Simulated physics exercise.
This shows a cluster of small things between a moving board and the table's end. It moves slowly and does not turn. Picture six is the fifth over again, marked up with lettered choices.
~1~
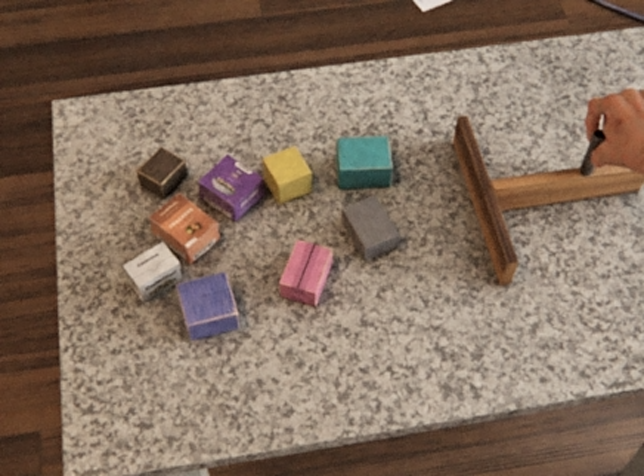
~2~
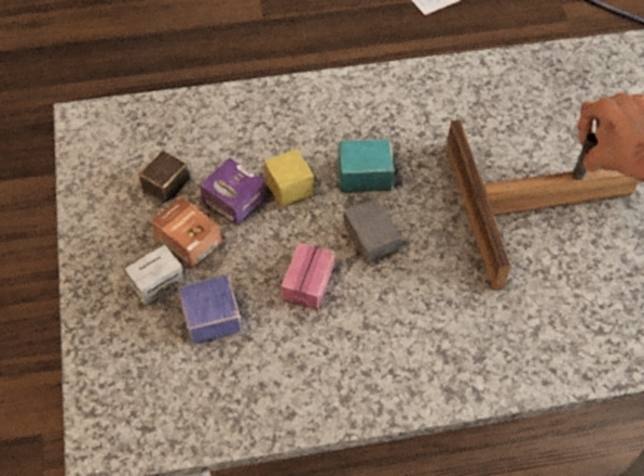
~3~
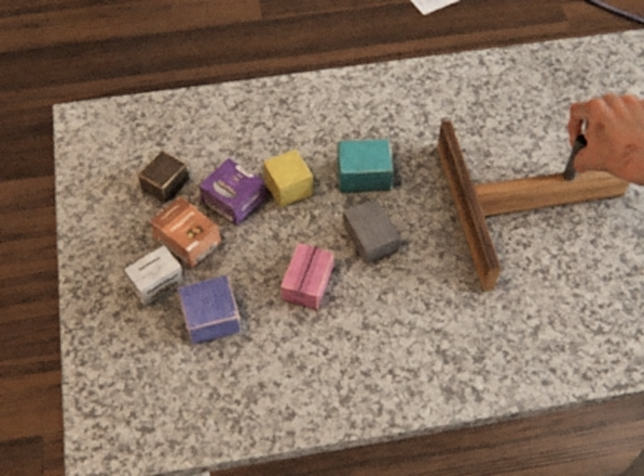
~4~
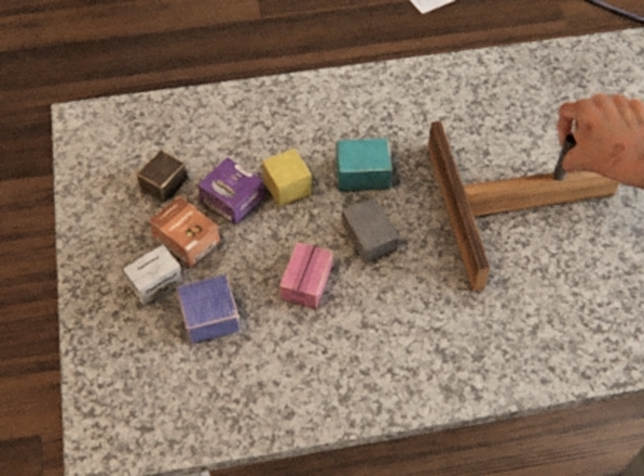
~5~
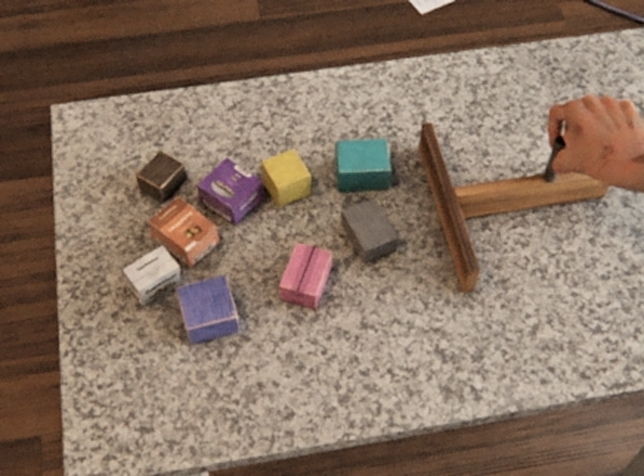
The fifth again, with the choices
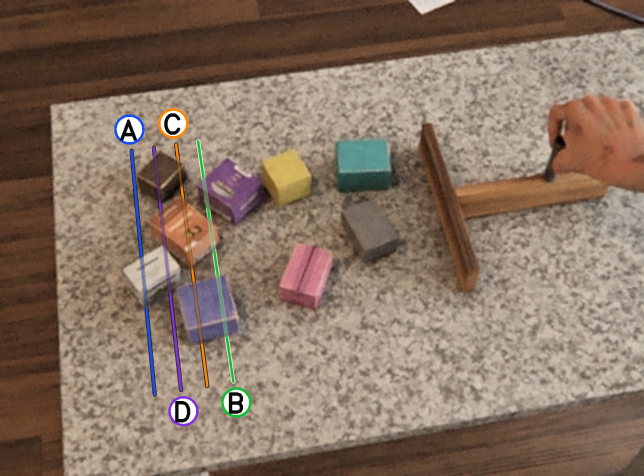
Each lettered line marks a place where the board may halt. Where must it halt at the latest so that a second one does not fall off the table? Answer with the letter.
At A, and not beyond.
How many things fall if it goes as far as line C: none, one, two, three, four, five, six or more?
In all, none.
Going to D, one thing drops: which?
The purple packet.
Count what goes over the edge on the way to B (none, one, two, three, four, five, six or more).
The count is none.
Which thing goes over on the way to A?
The purple packet.
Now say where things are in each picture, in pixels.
In the first picture, pink box (306, 273); grey block (370, 228); orange packet (185, 229).
In the second picture, board (480, 189); black block (165, 176).
In the third picture, board (470, 190); yellow block (288, 179).
In the fourth picture, board (459, 191); turquoise block (363, 164).
In the fifth picture, board (450, 192); pink box (306, 276); grey block (370, 231); orange packet (184, 232).
On the marked copy, A at (142, 262); B at (214, 251); C at (190, 255); D at (166, 259).
Taking A. A third of the way, board (341, 208); purple packet (201, 194); yellow block (252, 180).
Two thirds of the way, board (229, 225); purple packet (98, 196); black block (100, 163).
When it is over, board (142, 238); purple packet over the edge; yellow block (61, 208); one fallen.
As for the rest, B is within the limit but short; C is within the limit but short; D is within the limit but short.
